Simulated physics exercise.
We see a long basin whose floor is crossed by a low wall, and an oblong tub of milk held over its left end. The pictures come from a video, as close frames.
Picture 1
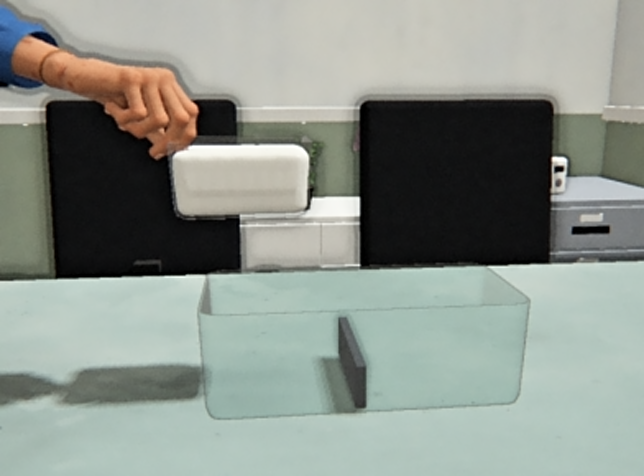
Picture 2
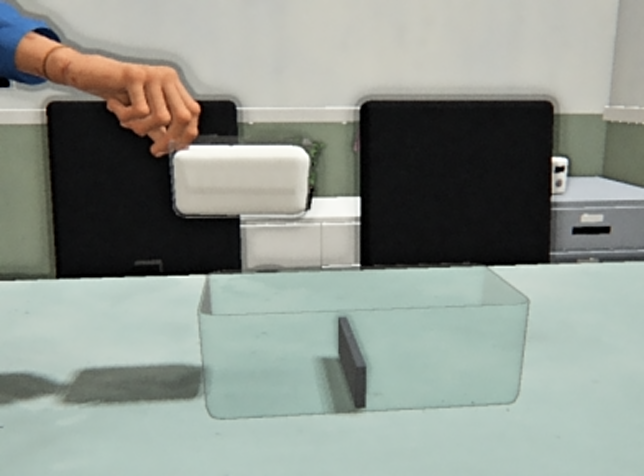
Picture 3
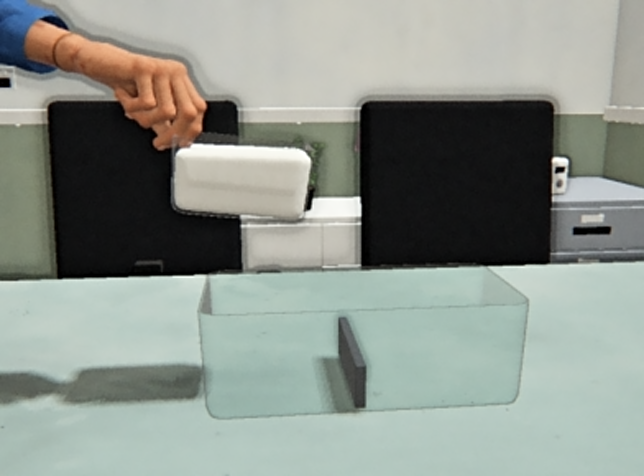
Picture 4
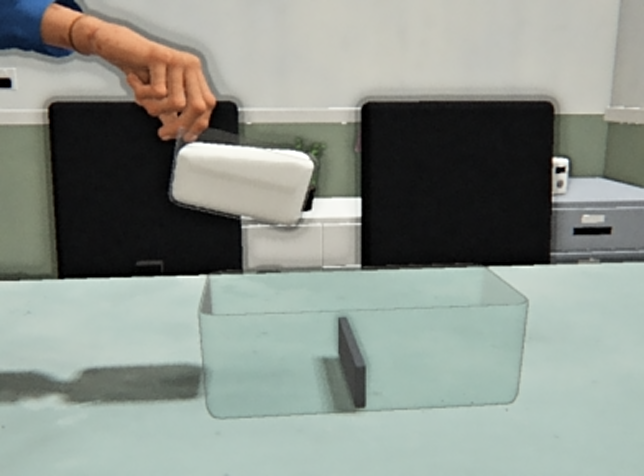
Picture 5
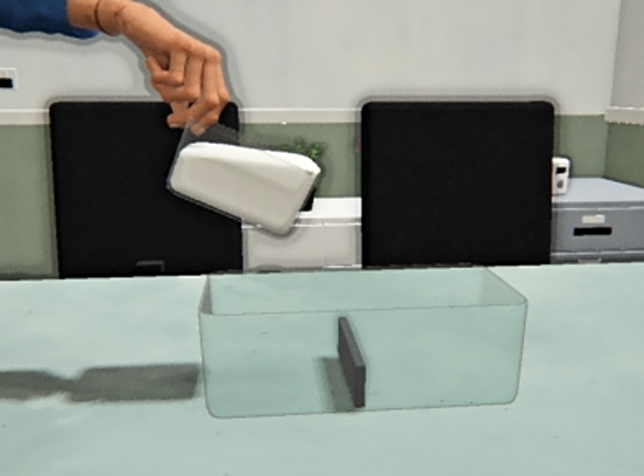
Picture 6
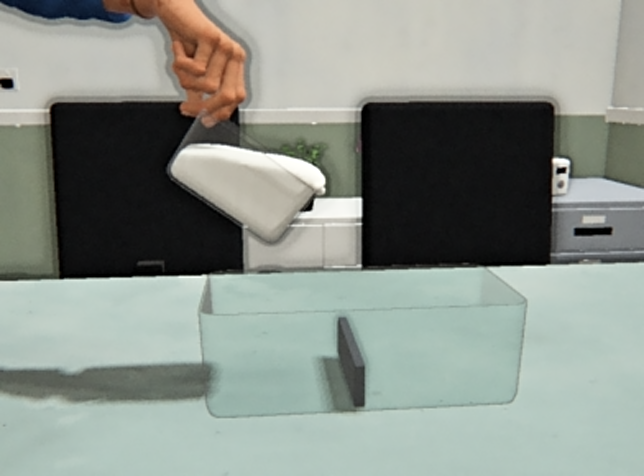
A hand tilting a clear oblong tub of milk steadily down to the right above a long transparent basin with a low dark wall.
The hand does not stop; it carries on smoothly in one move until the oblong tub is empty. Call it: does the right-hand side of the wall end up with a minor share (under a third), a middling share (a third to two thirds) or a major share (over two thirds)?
The right side gets a middling share.
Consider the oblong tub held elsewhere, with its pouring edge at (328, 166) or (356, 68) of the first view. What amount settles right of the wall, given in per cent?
About 65 and 80 per cent.
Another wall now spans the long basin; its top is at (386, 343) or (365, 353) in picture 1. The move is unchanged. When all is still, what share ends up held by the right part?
In order, some 10 and 40 in a hundred.
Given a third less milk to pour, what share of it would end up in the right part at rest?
Close to 30 per cent, more or less.
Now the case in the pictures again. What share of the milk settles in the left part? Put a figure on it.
Near 45 %.
A moment on, the oblong tub is tipped right over and 19 per cent is still to pour, 10 is left of the wall and 33 right of it.
Next, the oblong tub is tipped right over and 3 per cent is still to pour, 37 is left of the wall and 53 right of it.
Then the oblong tub is tipped right over and 0 per cent is still to pour, 44 is left of the wall and 50 right of it.
Later the oblong tub is tipped right over and 0 per cent is still to pour, 47 is left of the wall and 51 right of it.
At rest 47 per cent lies left of the wall, 51 right of it and 2 outside.
